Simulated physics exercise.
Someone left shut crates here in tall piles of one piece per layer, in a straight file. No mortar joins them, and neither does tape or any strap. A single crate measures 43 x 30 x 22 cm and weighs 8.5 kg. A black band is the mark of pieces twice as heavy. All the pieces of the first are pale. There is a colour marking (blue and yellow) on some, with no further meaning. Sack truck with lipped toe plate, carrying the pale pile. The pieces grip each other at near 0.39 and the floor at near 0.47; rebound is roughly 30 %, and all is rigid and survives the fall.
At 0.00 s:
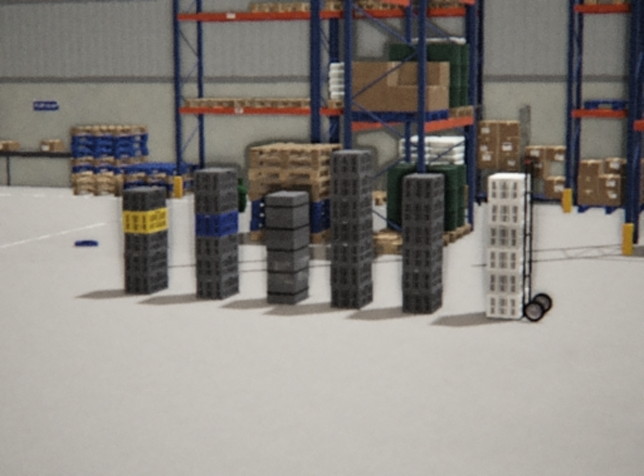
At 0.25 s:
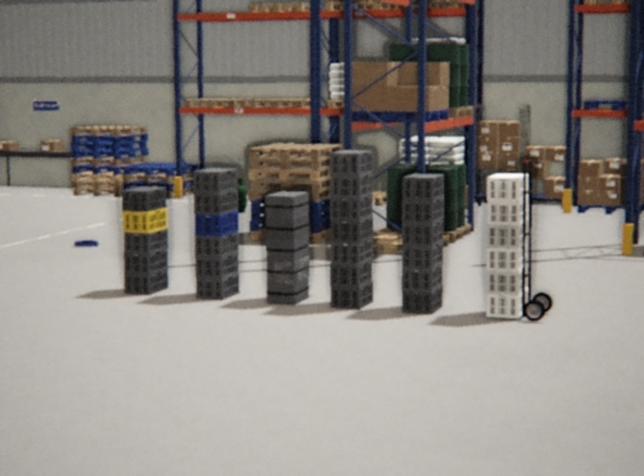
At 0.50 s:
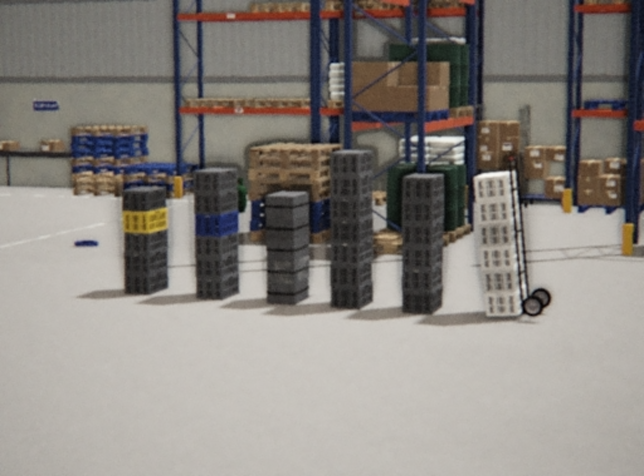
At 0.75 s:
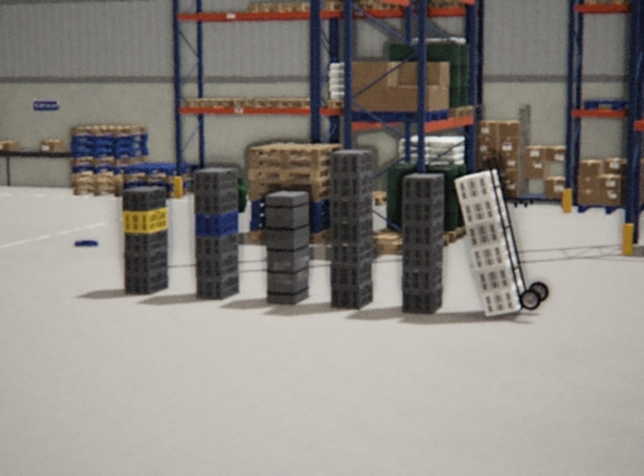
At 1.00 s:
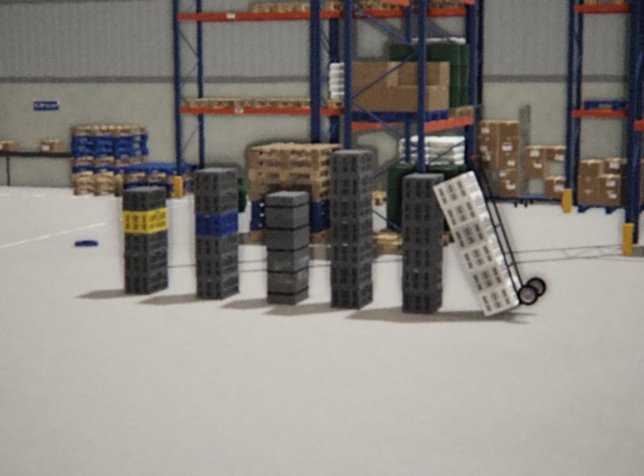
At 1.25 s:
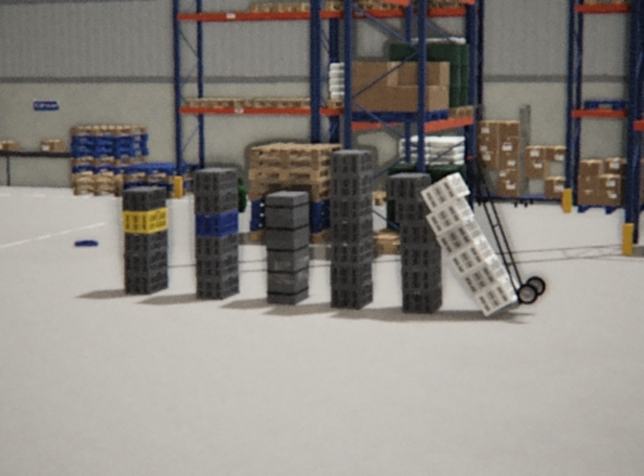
A white crate stack on a hand truck tilts left and leans against a dark stack.
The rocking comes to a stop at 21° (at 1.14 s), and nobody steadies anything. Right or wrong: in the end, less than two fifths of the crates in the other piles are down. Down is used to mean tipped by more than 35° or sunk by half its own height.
Wrong, more than two fifths are.
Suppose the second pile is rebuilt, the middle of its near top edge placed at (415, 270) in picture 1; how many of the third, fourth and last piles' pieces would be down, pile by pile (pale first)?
Counts down - third: 0; fourth: 0; last: 0.
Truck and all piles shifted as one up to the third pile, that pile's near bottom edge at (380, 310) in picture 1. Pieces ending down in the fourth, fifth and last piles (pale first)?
Down per pile: Fourth 5, fifth 5, last 4.
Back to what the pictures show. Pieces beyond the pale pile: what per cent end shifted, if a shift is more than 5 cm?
Moved: 100 per cent.
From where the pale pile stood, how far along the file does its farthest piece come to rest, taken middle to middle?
140 cm.
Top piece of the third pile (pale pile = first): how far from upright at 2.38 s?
It leans around 20°.
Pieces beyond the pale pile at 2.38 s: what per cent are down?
15 percent by then.
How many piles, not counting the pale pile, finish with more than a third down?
5 altogether.
After 2.38 s, 6 of the pale pile down; 5 of the 29 other crates down.
After 3.52 s, 6 of the pale pile down; 21 of the 29 other crates down; blue crate leaning 18°, 12 cm lower; yellow crate leaning 6°.
At rest (5.1 s), 6 of the pale pile down; 27 of the 29 other crates down; yellow crate upside down; blue crate leaning 52°, 39 cm lower. That is 93 per cent. As the last picture would show them, middles, yellow crate near (28, 273), blue crate near (110, 253).
